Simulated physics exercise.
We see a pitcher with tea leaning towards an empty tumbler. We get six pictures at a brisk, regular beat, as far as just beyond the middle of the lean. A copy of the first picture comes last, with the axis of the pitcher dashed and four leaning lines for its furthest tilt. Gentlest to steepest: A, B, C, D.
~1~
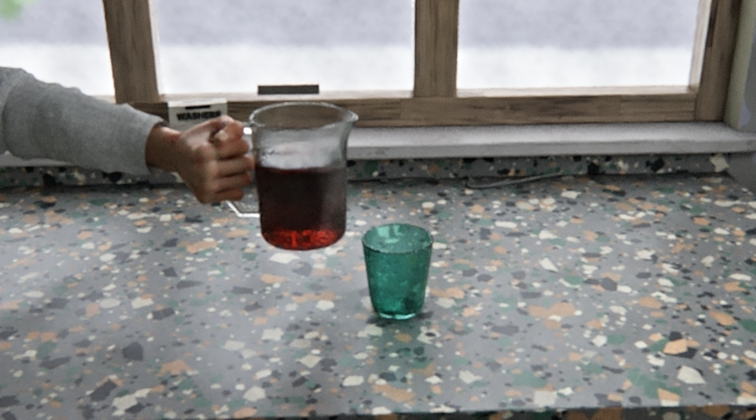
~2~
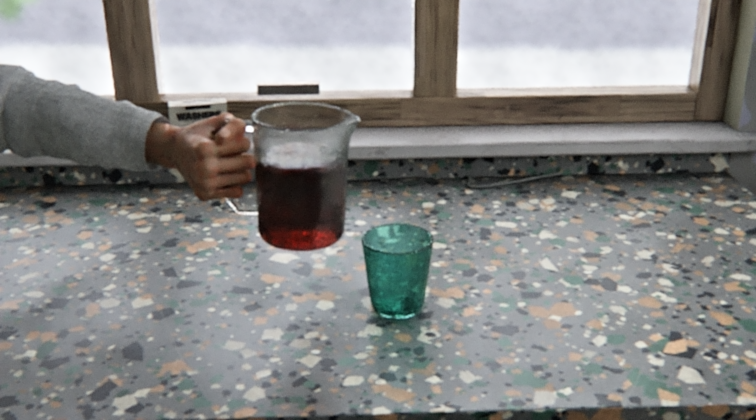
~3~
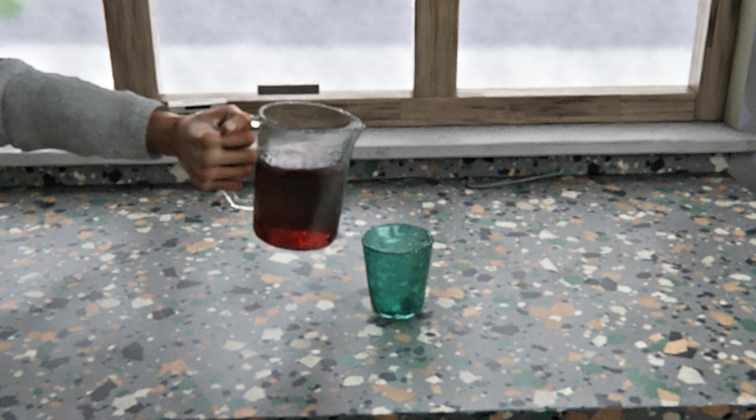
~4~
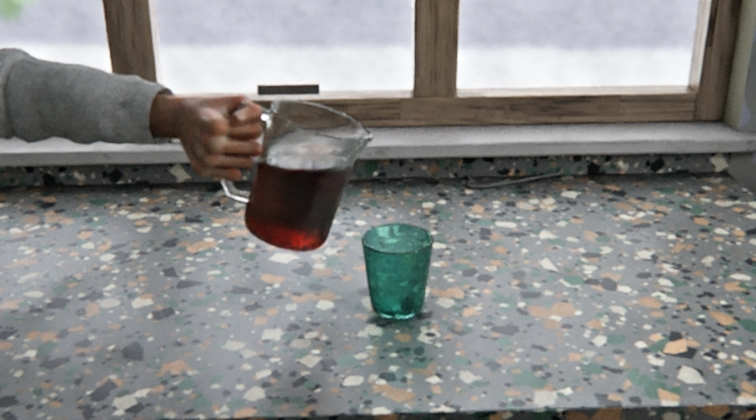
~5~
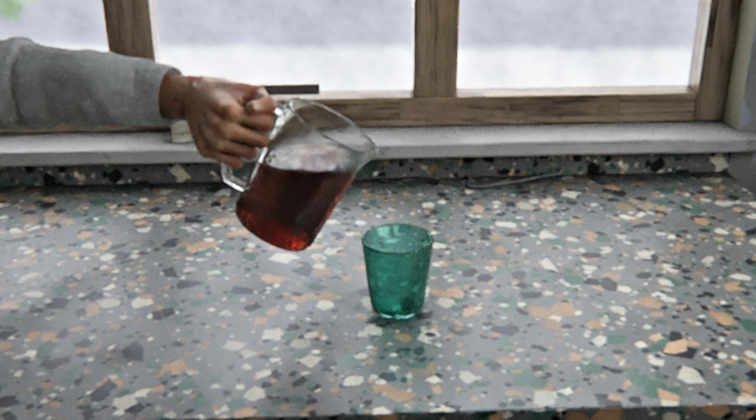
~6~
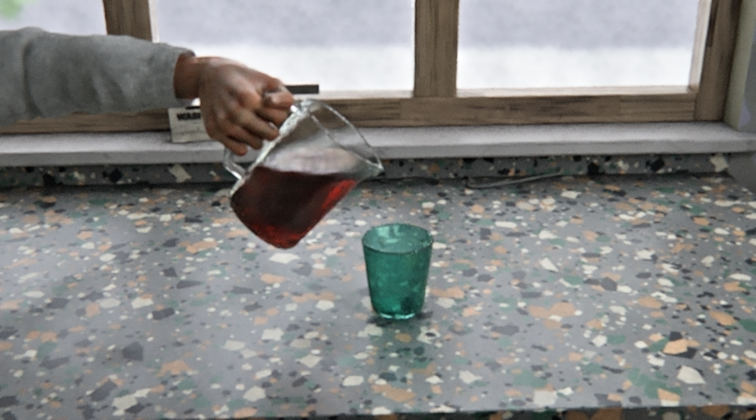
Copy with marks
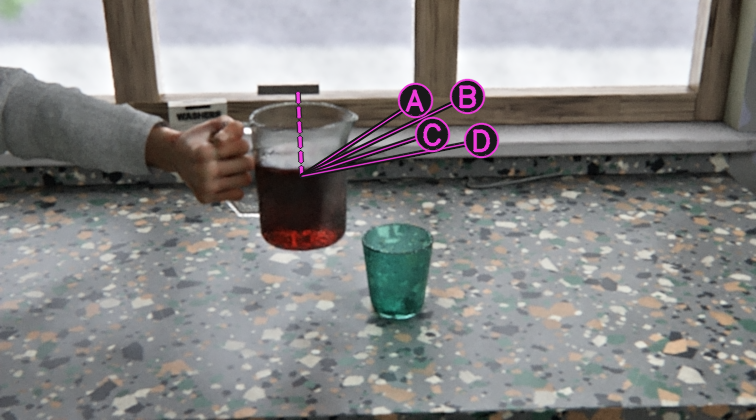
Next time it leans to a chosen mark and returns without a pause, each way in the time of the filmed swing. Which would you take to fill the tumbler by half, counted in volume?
The answer is tilt B.
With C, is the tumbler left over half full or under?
Over half.
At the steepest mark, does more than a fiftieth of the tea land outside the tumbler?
Yes.
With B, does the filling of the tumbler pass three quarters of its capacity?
No, less.
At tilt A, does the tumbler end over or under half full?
Under half.
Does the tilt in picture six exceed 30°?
Yes.
In magenta, A at (402, 110); B at (452, 103); C at (416, 138); D at (465, 144).
If A is chosen, the tumbler ends with about 31 % of what it can hold.
If B is chosen, the tumbler ends with about 55 % of what it can hold; 3 % of the tea is spilt.
If C is chosen, the tumbler ends with about 70 % of what it can hold; 12 % of the tea is spilt.
If D is chosen, the tumbler ends with about 71 % of what it can hold; 27 % of the tea is spilt.
